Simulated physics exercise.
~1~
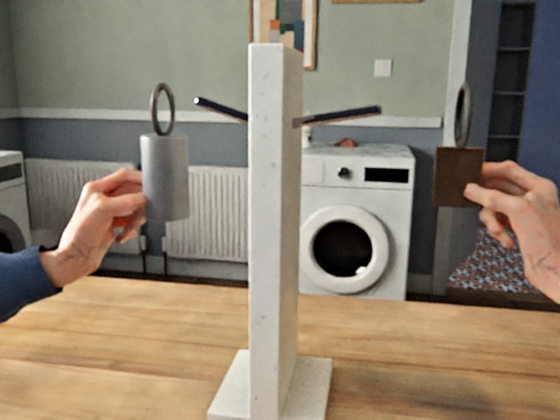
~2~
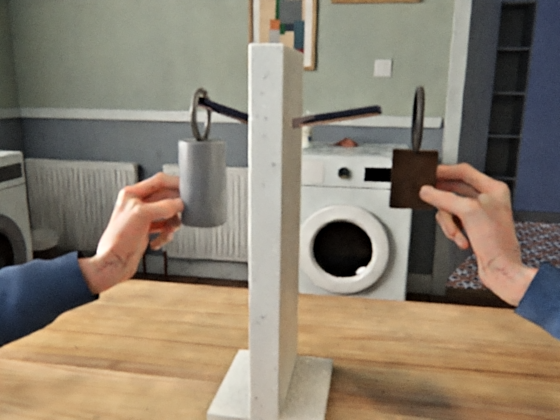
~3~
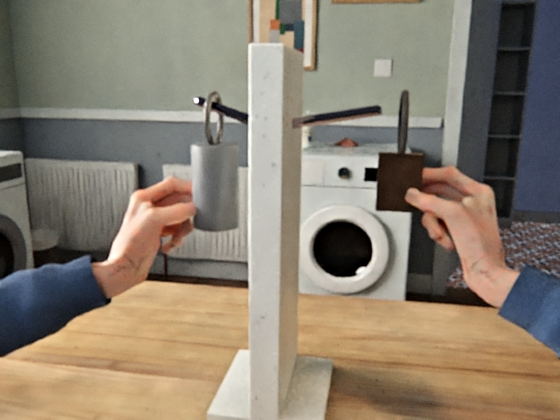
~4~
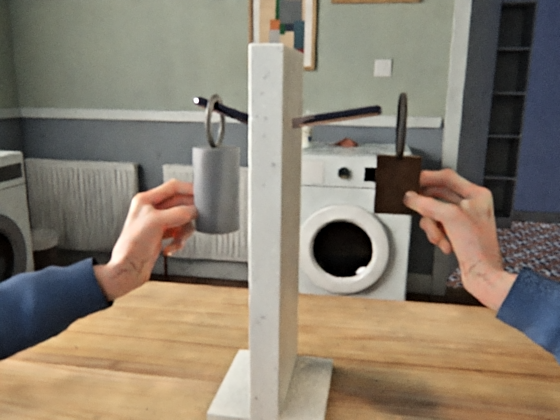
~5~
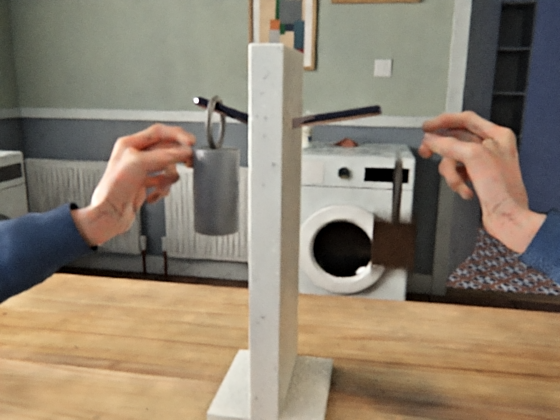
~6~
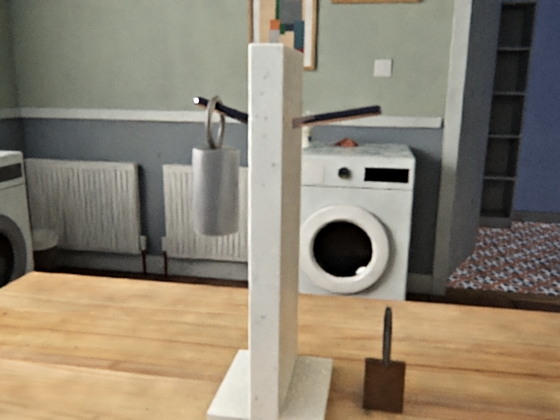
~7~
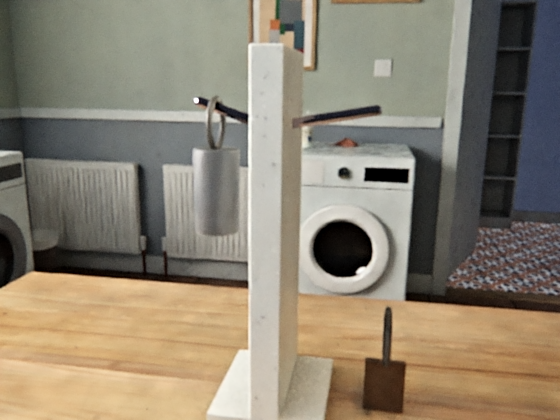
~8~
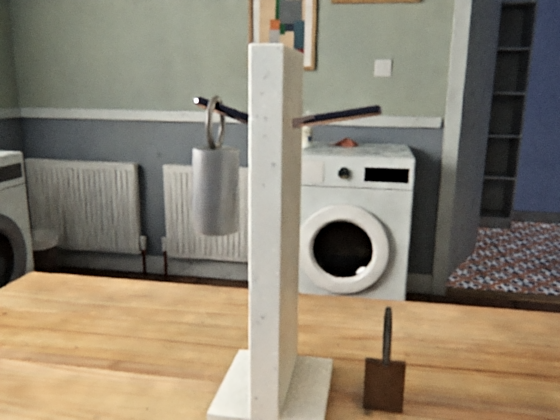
In a room with a washing machine, two hands moved a grey lantern and a brown tag inward toward a stand's pegs and let go; the lantern stayed hanging on the left, while the tag dropped and ended up upright on the wooden table.
